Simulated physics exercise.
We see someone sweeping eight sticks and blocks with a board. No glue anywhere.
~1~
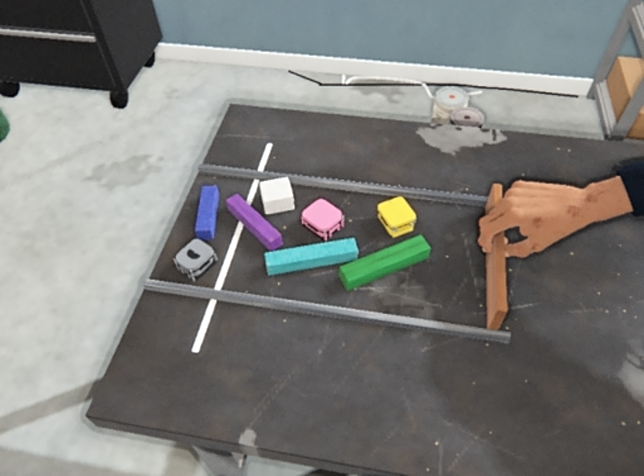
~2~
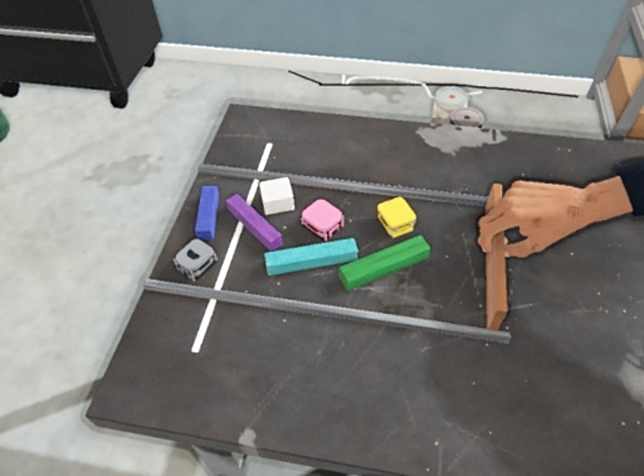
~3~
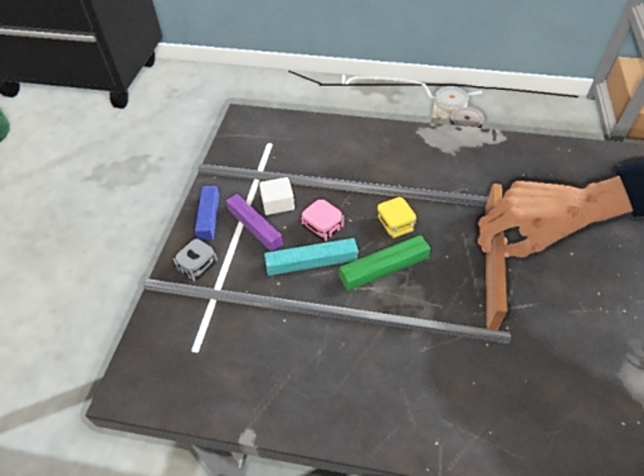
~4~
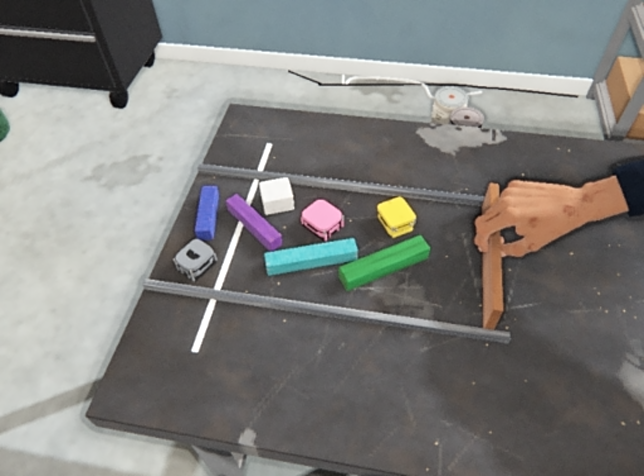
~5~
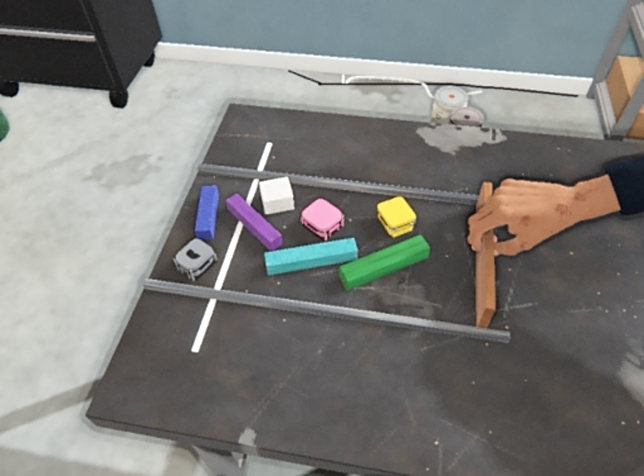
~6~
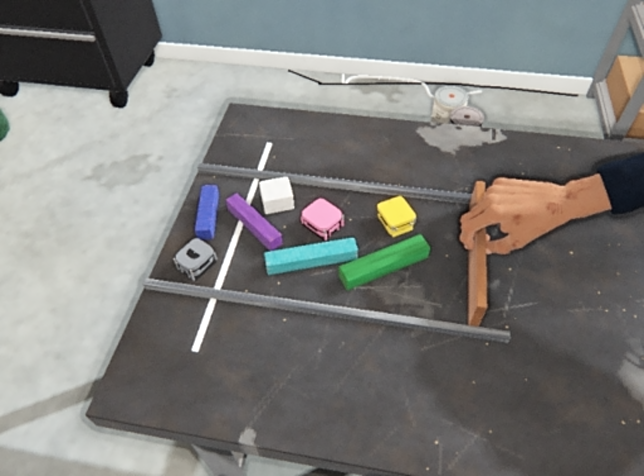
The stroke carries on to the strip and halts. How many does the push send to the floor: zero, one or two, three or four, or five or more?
The number that fall off is one or two.
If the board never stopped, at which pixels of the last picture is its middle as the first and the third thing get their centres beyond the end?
Near (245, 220) and (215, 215).
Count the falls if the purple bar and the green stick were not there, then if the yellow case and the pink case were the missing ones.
It would be 0 and 0.
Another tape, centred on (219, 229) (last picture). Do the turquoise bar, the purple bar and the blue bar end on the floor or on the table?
The turquoise bar survives, the purple bar goes over, the blue bar drops off.
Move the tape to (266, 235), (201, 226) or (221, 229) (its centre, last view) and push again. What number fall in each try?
It would be 0, 5 and 2.
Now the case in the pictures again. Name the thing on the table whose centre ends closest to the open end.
That is the purple bar.
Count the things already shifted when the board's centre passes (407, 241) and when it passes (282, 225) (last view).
At the one place 2, at the other 7.
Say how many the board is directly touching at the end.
In contact: 2.
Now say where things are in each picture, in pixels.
In the first frame, blue bar (208, 212); grey case (196, 260); purple bar (254, 222); board (495, 253); tape (238, 232).
In the second frame, grey case (196, 260); board (495, 253).
In the third frame, purple bar (254, 222); turquoise bar (311, 257).
In the fourth frame, blue bar (207, 212); white block (277, 196).
In the fifth frame, grey case (196, 260); green stick (384, 262).
In the sixth frame, blue bar (207, 212); grey case (196, 259); purple bar (253, 222); board (477, 250); tape (238, 231).
A little later, none off yet; blue bar at rest near (207, 212); grey case at rest near (196, 259); purple bar at rest near (253, 222).
Next, none off yet; blue bar at rest near (207, 212); grey case at rest near (196, 259); purple bar moving near (251, 221).
Later still, none off yet; blue bar moving near (198, 212); grey case at rest near (196, 259); purple bar shifted a little near (215, 220).
When it is over, the number that fall off is one or two; down, blue bar.
